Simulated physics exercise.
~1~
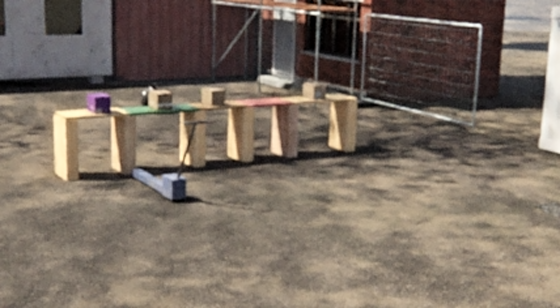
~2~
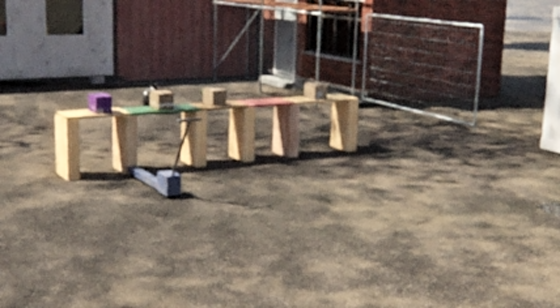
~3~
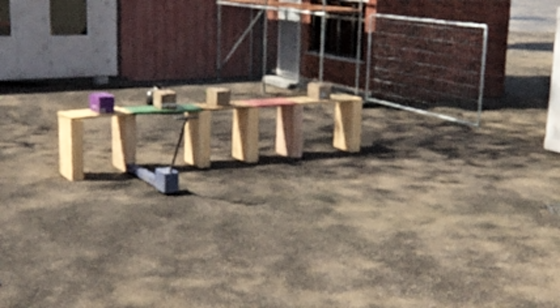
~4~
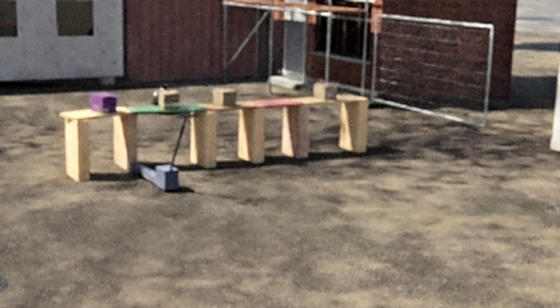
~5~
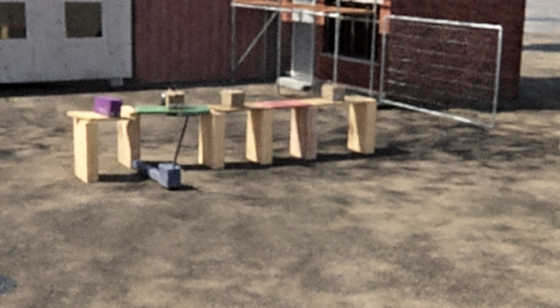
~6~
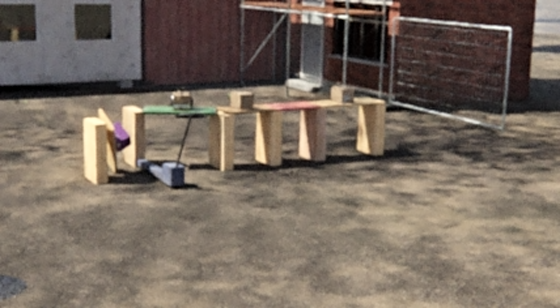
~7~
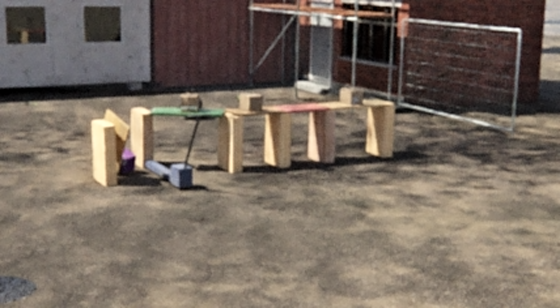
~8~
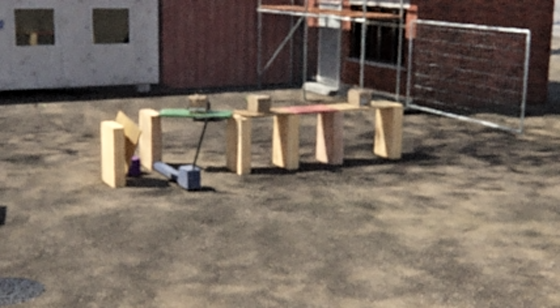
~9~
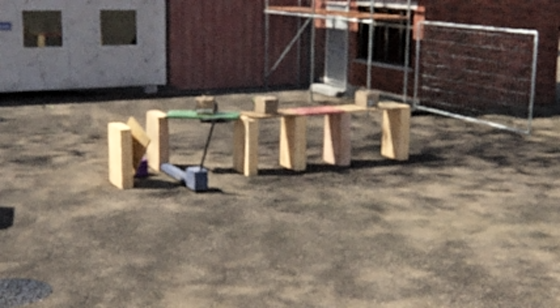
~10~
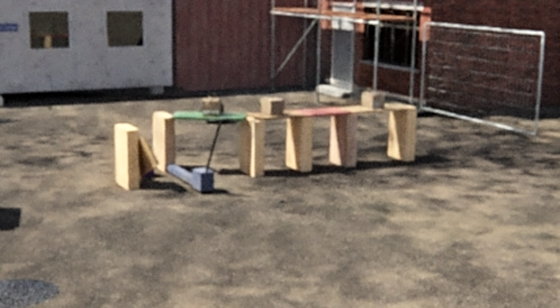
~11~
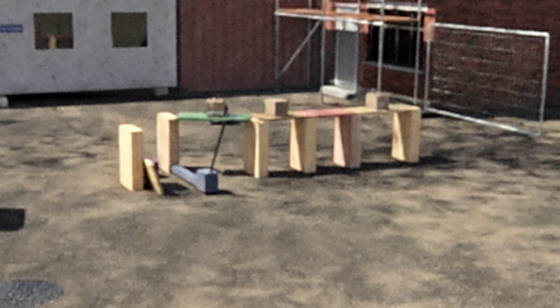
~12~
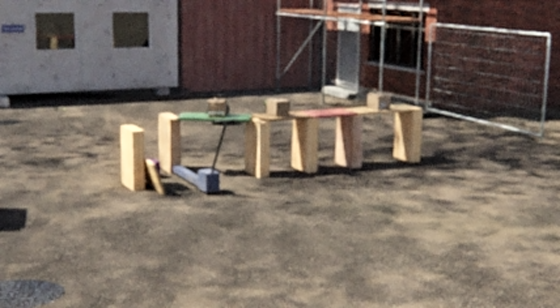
At first, a low row of boards rests on upright timber slabs in a sunny yard, with a purple block at the left end and tan blocks farther along. A blue device with a thin dark rod sits at the foot of an upright near the green board and edges left. The leftmost board then tips steeply into the gap beneath it, and the purple block slides down and drops. The board settles leaning between the uprights, then slips lower to the ground. In the end, the purple block is down, while the green and red boards still stand in place.
